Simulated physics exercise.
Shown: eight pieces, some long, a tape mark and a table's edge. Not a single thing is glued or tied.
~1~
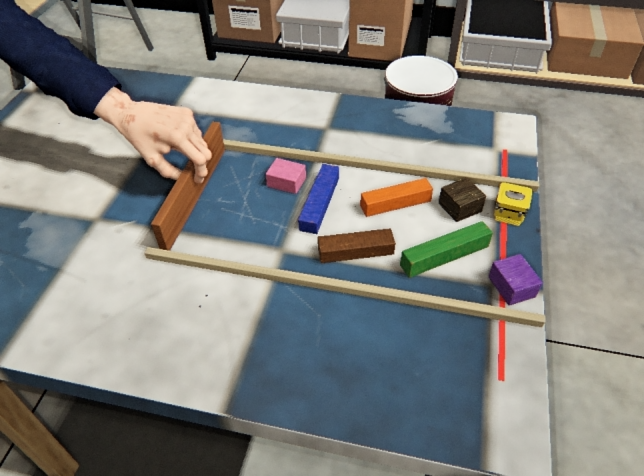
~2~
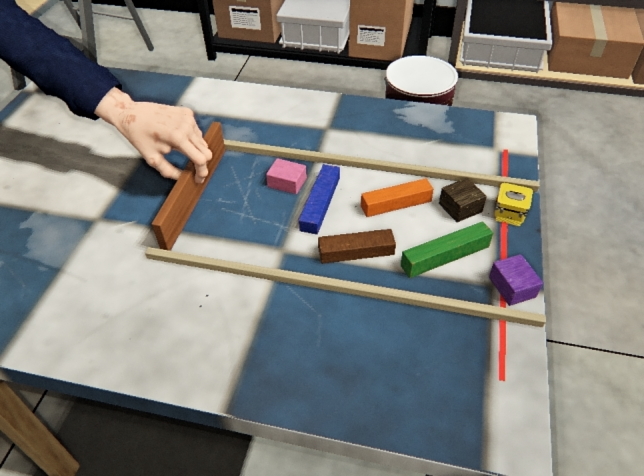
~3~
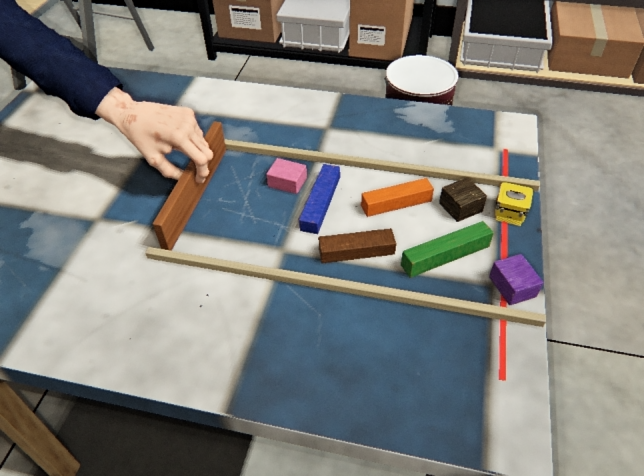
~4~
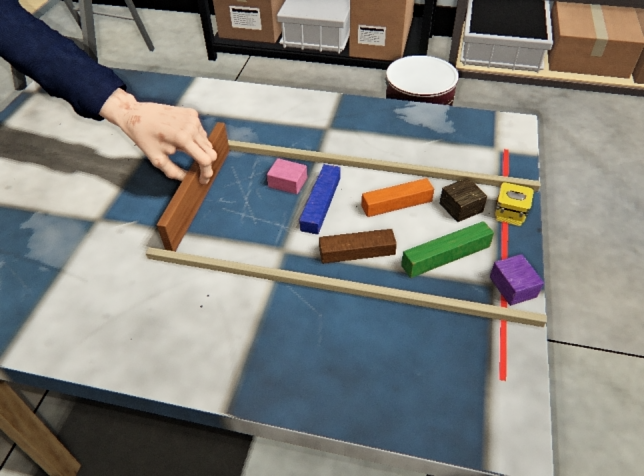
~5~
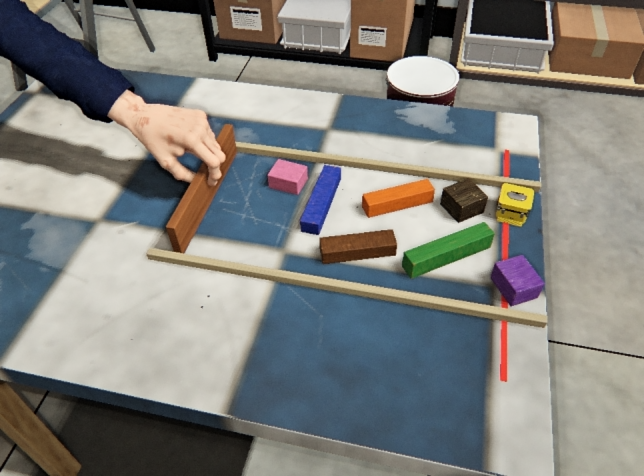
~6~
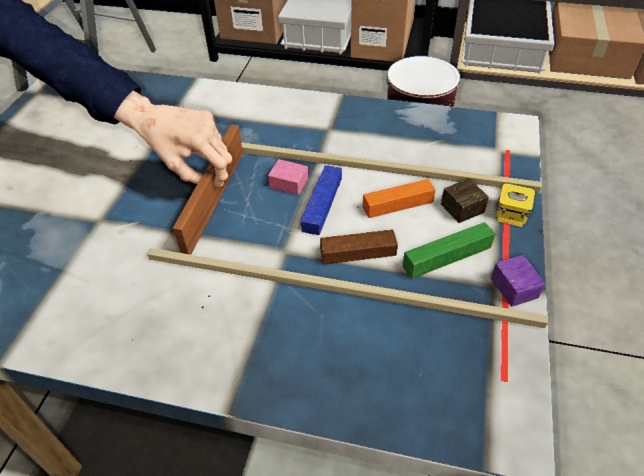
A hand held a wooden board upright on a blue and white table, then slid it slightly right between two thin strips, while the colored blocks ahead of it stayed where they were.
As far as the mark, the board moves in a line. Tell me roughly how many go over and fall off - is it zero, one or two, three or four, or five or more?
Roughly five or more fall off.
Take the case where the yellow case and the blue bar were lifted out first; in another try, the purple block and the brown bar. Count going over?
Try 1: 2; try 2: 4.
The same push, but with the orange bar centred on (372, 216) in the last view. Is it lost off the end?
Lab note: Started there, it ends up below.
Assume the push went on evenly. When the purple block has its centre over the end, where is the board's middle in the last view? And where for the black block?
Near (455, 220) in the first case, near (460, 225) in the other.
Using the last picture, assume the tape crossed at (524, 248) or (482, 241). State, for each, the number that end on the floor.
Try by try, 7 and 3.
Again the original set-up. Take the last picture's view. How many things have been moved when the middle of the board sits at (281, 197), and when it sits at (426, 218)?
2 and 8.
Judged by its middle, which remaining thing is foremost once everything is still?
Brown bar.
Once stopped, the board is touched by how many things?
It's 3.
A little later, none off yet; purple block at rest near (517, 281); yellow case at rest near (515, 205); black block at rest near (464, 200).
Next, none off yet; purple block at rest near (517, 281); yellow case shifted about its own width near (542, 211); black block shifted about its own width near (510, 221).
When it is over, the number that fall off is five or more; down, orange bar, green bar, black block, yellow case and purple block.
